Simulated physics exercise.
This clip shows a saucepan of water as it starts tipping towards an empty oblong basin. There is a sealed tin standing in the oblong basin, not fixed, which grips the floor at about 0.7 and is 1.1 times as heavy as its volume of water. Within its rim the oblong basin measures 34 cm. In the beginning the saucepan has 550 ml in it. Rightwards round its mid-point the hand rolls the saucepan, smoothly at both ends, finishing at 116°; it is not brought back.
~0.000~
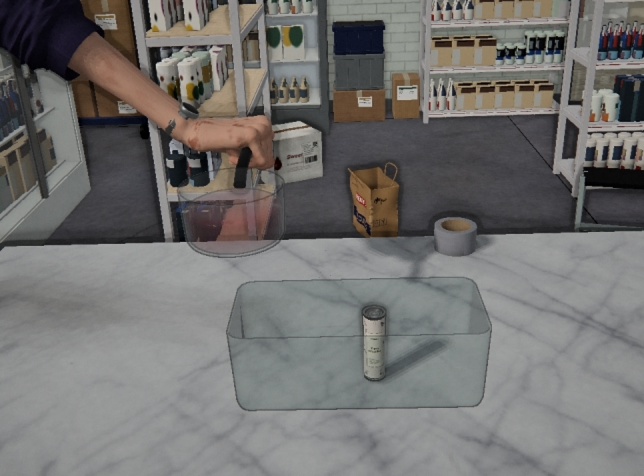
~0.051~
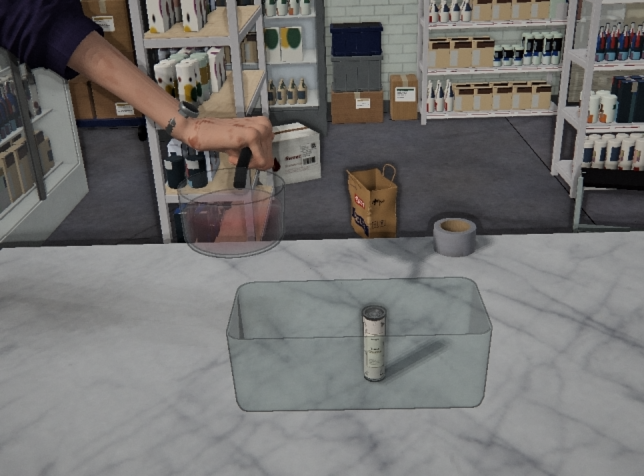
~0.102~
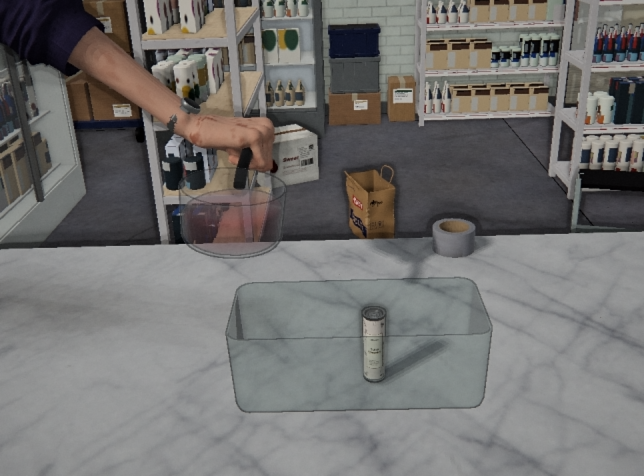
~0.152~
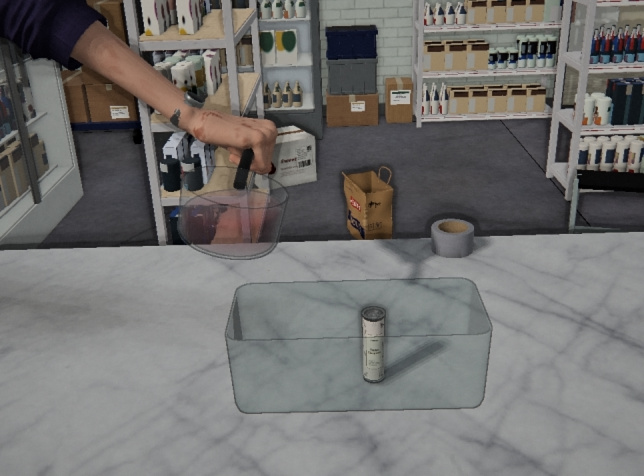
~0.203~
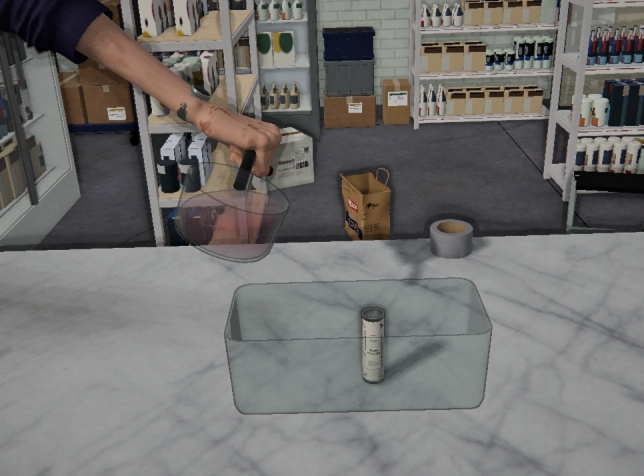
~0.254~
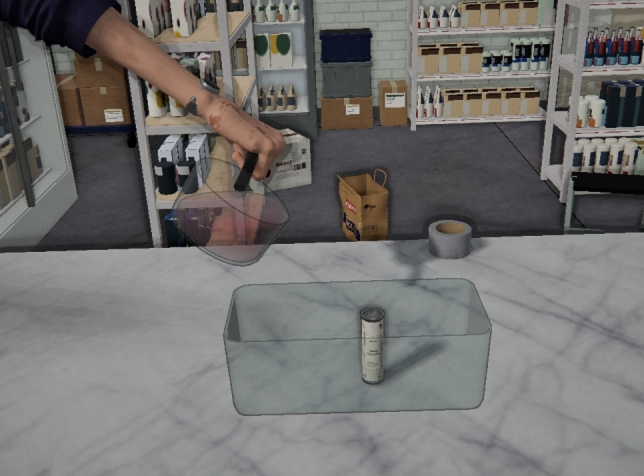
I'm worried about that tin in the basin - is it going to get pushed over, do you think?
No, it should stay put on its base.
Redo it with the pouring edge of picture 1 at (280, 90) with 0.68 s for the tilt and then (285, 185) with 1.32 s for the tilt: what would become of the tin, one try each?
Trial 1 - tin tips; trial 2 - tin stays standing.
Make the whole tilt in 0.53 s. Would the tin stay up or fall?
Result: Tin upright.
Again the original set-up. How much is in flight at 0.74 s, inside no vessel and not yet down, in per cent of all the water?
Airborne fraction: Approx. 7 %.
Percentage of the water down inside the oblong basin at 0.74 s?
About 90 %.
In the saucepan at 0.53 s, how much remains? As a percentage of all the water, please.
Remaining: Near 24 % of the total.
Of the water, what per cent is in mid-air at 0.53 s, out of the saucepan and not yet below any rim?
About 46 per cent.
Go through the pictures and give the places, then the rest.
Tilt 0°; pouring edge (284, 185); surface from (185, 205) to (283, 202); the oblong basin's rim runs from (233, 310) to (483, 304); the tin's top is at (374, 315), in the first frame.
Tilt 2°; pouring edge (284, 187); surface from (185, 205) to (283, 203), in the second frame.
Tilt 6°; pouring edge (286, 191); surface from (184, 205) to (283, 204), in the third frame.
Tilt 14°; pouring edge (288, 198); surface from (182, 205) to (283, 205), in the fourth frame.
Tilt 24°; pouring edge (289, 207); surface from (180, 205) to (286, 207), in the fifth frame.
Tilt 36°; pouring edge (288, 219); surface from (177, 202) to (282, 209); 1 per cent is over the edge, in the sixth frame.
By 0.53 s the tilt is 103° and 24 per cent is still to pour; the tin stands where it began.
By 0.74 s the tilt is 116° and 3 per cent is still to pour; the tin stands where it began.
By 0.95 s the tilt is 116° and 0 per cent is still to pour; the tin stands where it began.
By 1.18 s the tilt is 116° and 0 per cent is still to pour; the tin stands where it began.
At rest the tin stands where it began.
